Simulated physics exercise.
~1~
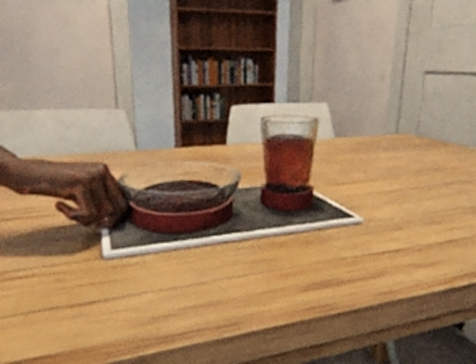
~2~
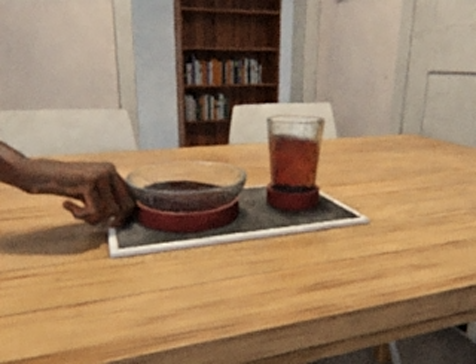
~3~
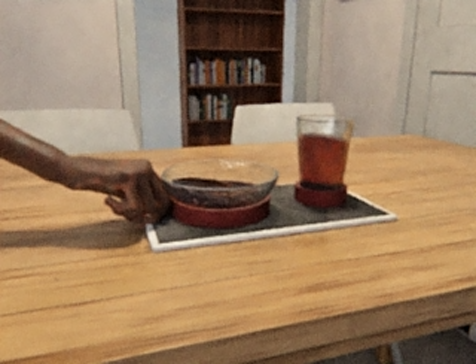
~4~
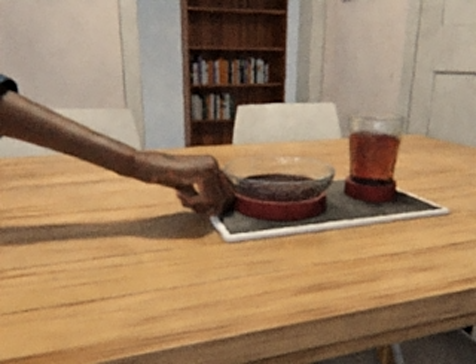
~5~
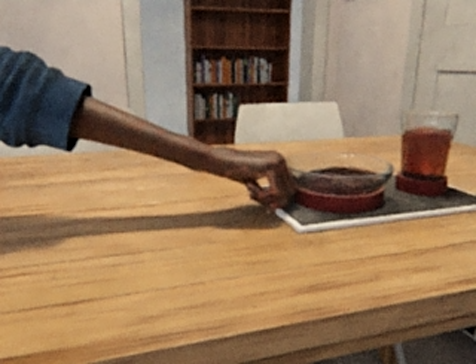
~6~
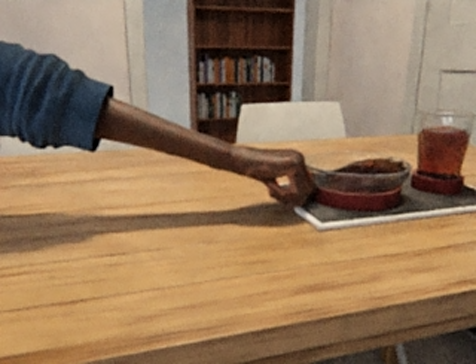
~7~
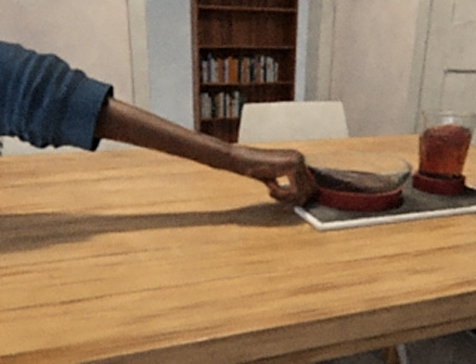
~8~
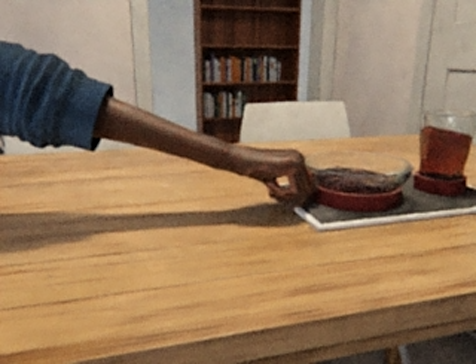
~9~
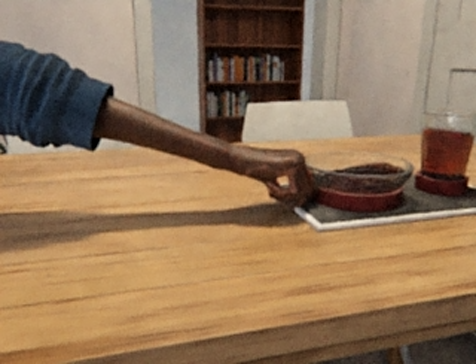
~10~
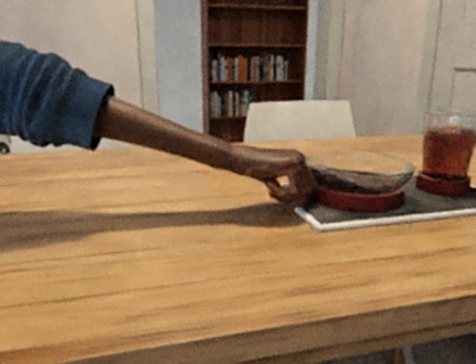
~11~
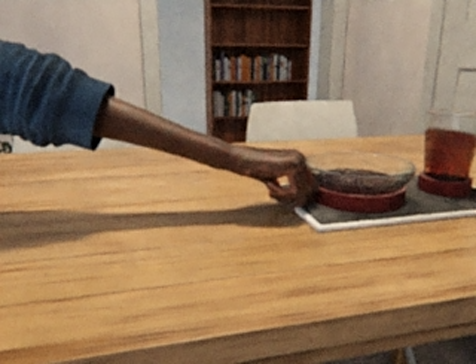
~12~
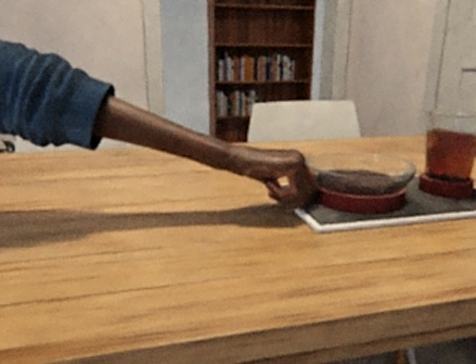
A hand sliding a tray with a round bowl and slim glass of tea rightward across a wooden table, then holding it still.
